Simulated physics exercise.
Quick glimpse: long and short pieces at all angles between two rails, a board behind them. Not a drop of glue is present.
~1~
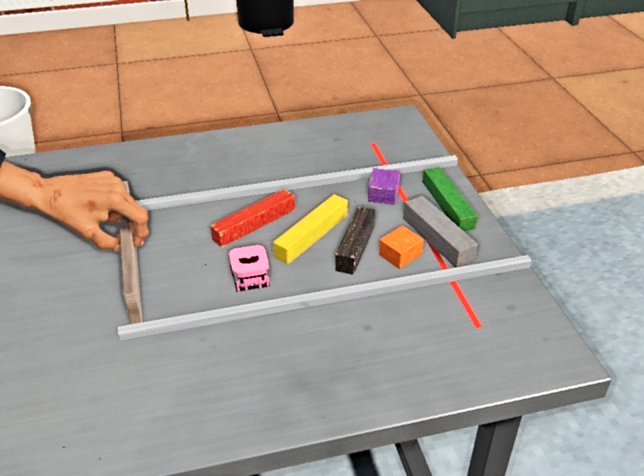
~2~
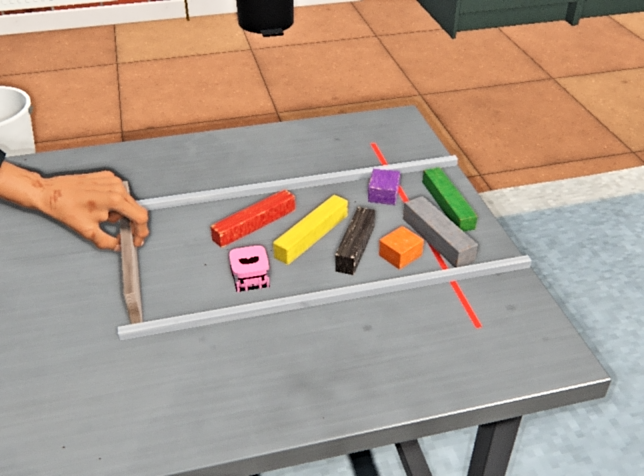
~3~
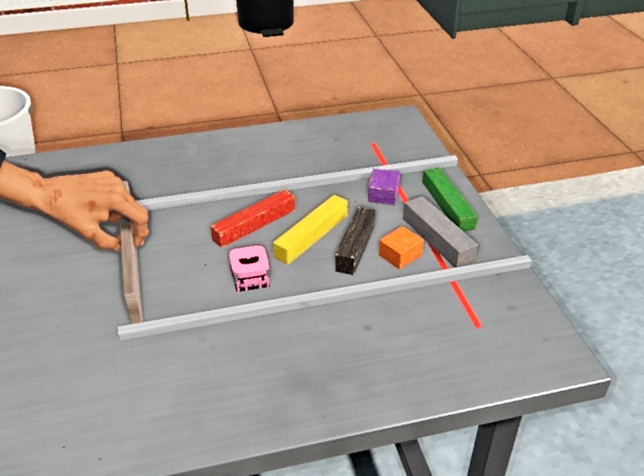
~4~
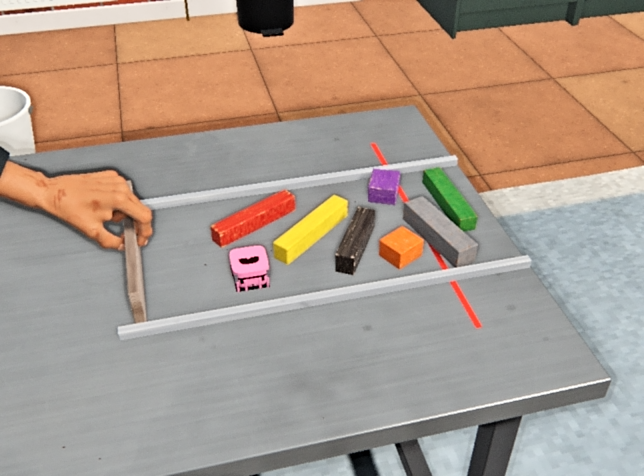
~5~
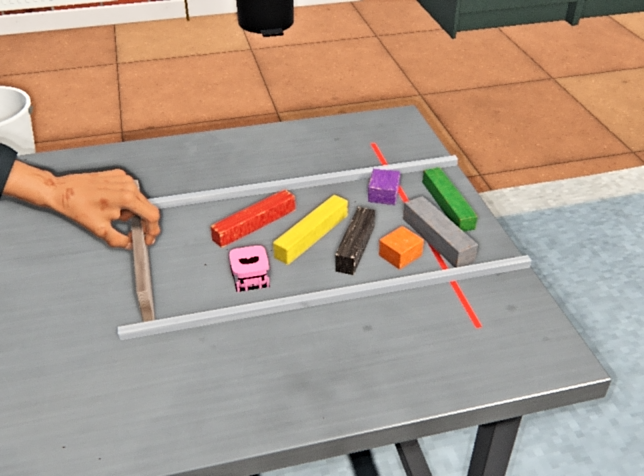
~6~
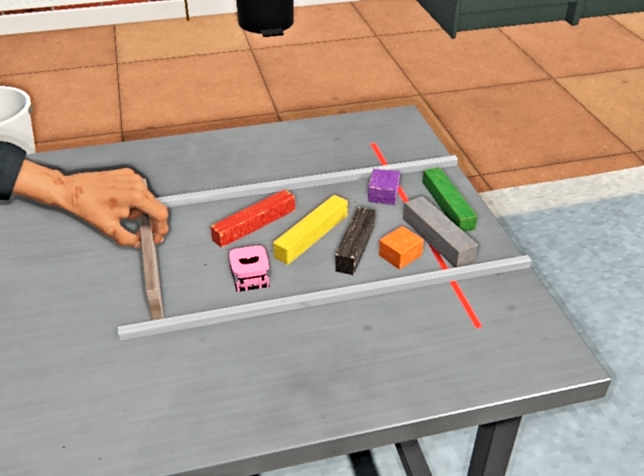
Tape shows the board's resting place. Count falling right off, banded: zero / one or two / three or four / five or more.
Band: One or two.
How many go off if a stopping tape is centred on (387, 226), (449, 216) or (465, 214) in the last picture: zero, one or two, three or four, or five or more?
Try 1 - no fall at all; try 2 - three to four; try 3 - five or over.
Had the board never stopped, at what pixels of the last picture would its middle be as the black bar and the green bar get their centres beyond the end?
Approx. (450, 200) for the first, approx. (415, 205) for the second.
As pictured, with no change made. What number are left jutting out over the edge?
The figure is 2.
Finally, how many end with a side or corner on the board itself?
That would be 2 of them.
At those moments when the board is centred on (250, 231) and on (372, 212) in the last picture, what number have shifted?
At first I count 3, and then 8.
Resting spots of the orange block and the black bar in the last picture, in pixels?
I'd put one close to (512, 242) and the other close to (476, 234).
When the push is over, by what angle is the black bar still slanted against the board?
It comes to around 5 degrees.
Soon after, none off yet; green bar at rest near (449, 198); grey bar at rest near (439, 231); purple block at rest near (384, 186).
In the end, the number that fall off is one or two; gone, green bar.
